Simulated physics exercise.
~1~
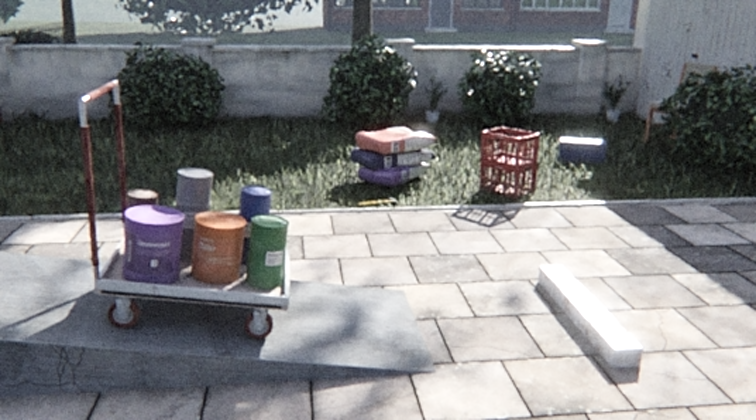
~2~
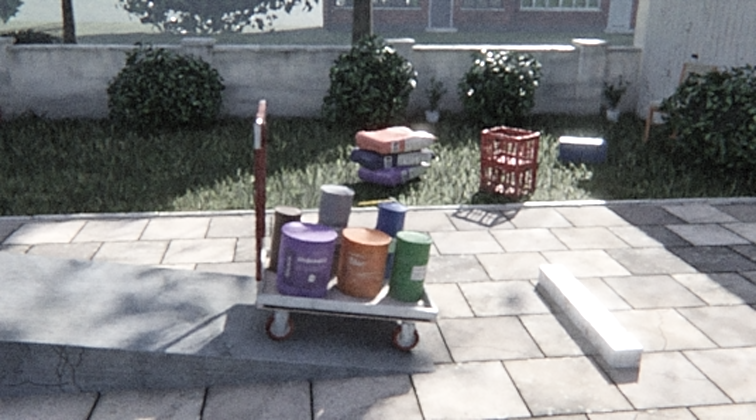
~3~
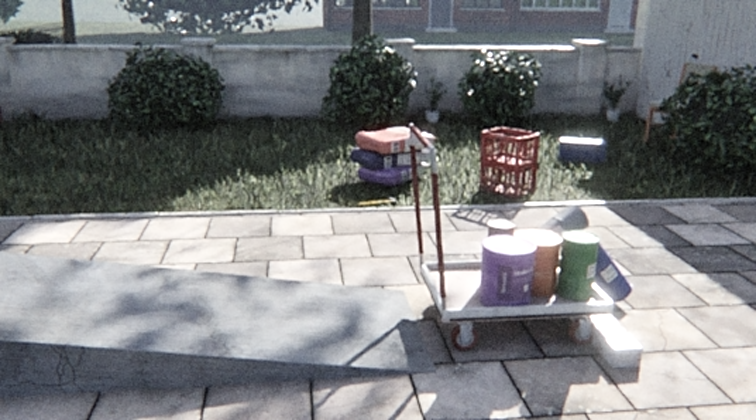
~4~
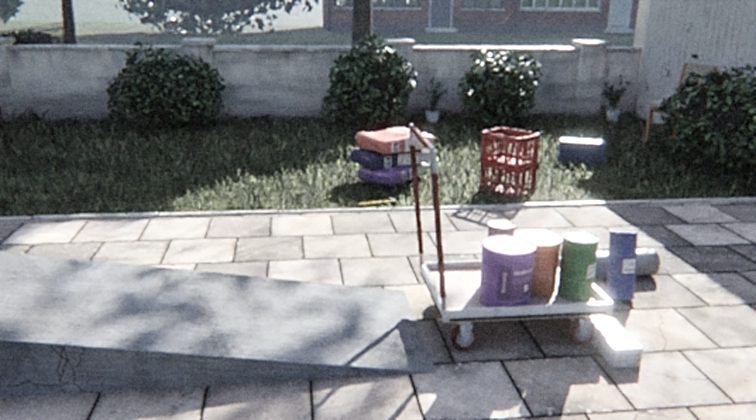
A paved yard beside a strip of grass and a low wall is seen from a fixed, slightly raised viewpoint, with a concrete ramp at left and a pale kerb at right. A flat trolley with a red handle carries purple, orange, green, blue, grey and brown containers, while stacked items and a red crate sit on the grass. The trolley rolls right, down the ramp and onto the paving, until it stops at the kerb. The blue and grey containers go over the front edge. The trolley stays put, with the blue one upside down and the grey one on its side beyond it, the others still aboard.
